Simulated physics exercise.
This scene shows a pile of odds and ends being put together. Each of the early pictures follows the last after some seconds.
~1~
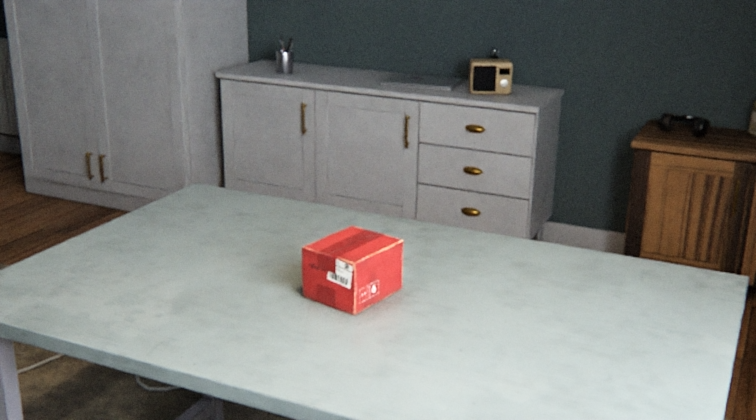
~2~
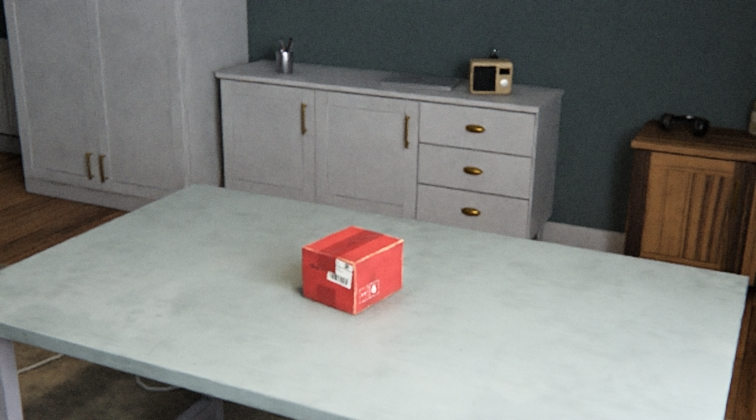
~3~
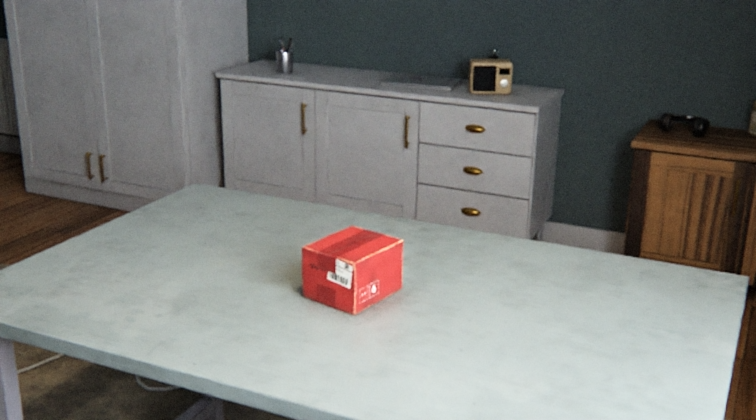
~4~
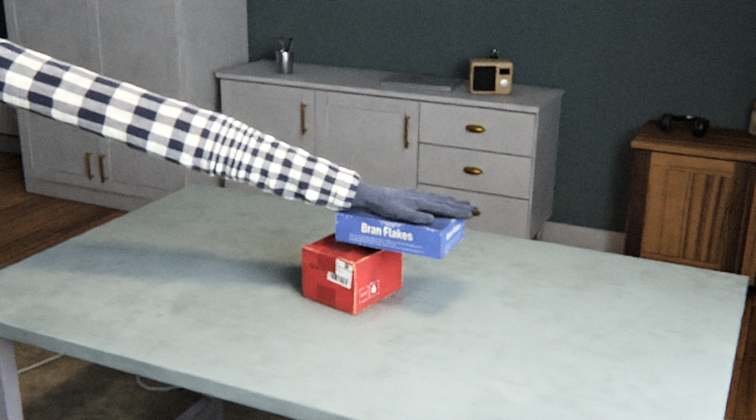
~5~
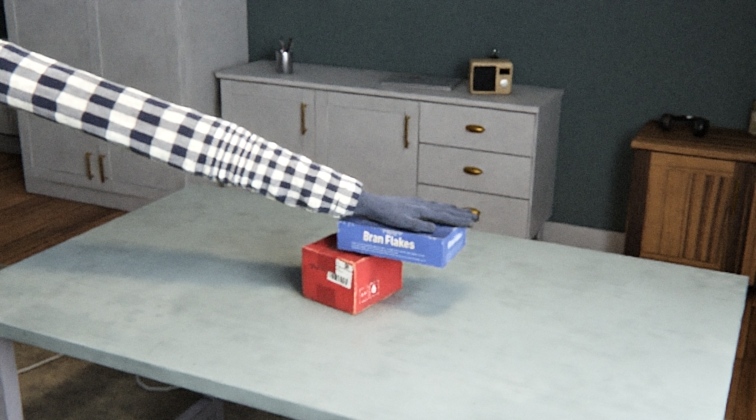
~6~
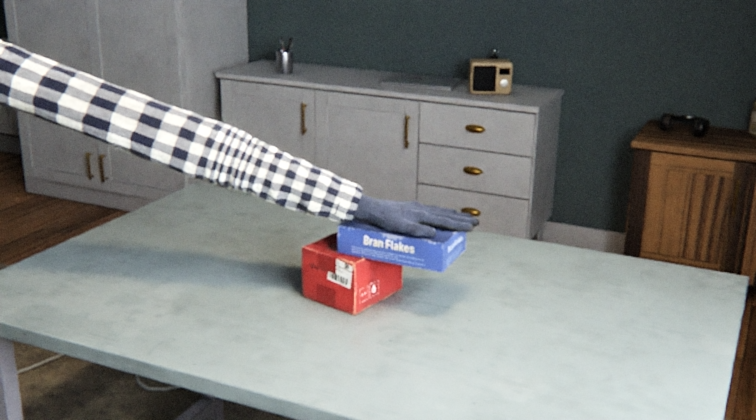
A gloved hand in a checked sleeve lowering a blue Bran Flakes box onto a red box on a pale table.
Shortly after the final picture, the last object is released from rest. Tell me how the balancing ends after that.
It ends with a fall.
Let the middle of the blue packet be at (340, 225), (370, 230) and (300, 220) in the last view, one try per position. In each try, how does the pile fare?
The pile remains standing the first time, remains standing the second time and collapses the third time.
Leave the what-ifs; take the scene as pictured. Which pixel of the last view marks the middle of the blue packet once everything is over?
Around (411, 255).
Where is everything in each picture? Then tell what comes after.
In the first frame, the last thing is not in view yet; red box (353, 269).
In the second frame, the last thing is not in view yet; red box (353, 269).
In the third frame, the last thing is not in view yet; red box (353, 269).
In the fourth frame, on its way; blue packet (401, 225); red box (353, 269).
In the fifth frame, on its way; blue packet (402, 233); red box (353, 269).
In the sixth frame, set down, still held; blue packet (402, 238); red box (353, 269).
Then, 0.30 s on from there, blue packet now fallen.
Then, 0.40 s on from there, things are still on the move.
Then, 1.10 s on from there, nothing new.
Then, 2.30 s on from there, blue packet resting near (411, 256).
In the end, fallen, blue packet; red box unmoved. At the end, from the last picture's camera, blue packet near (411, 255). The pile comes apart.
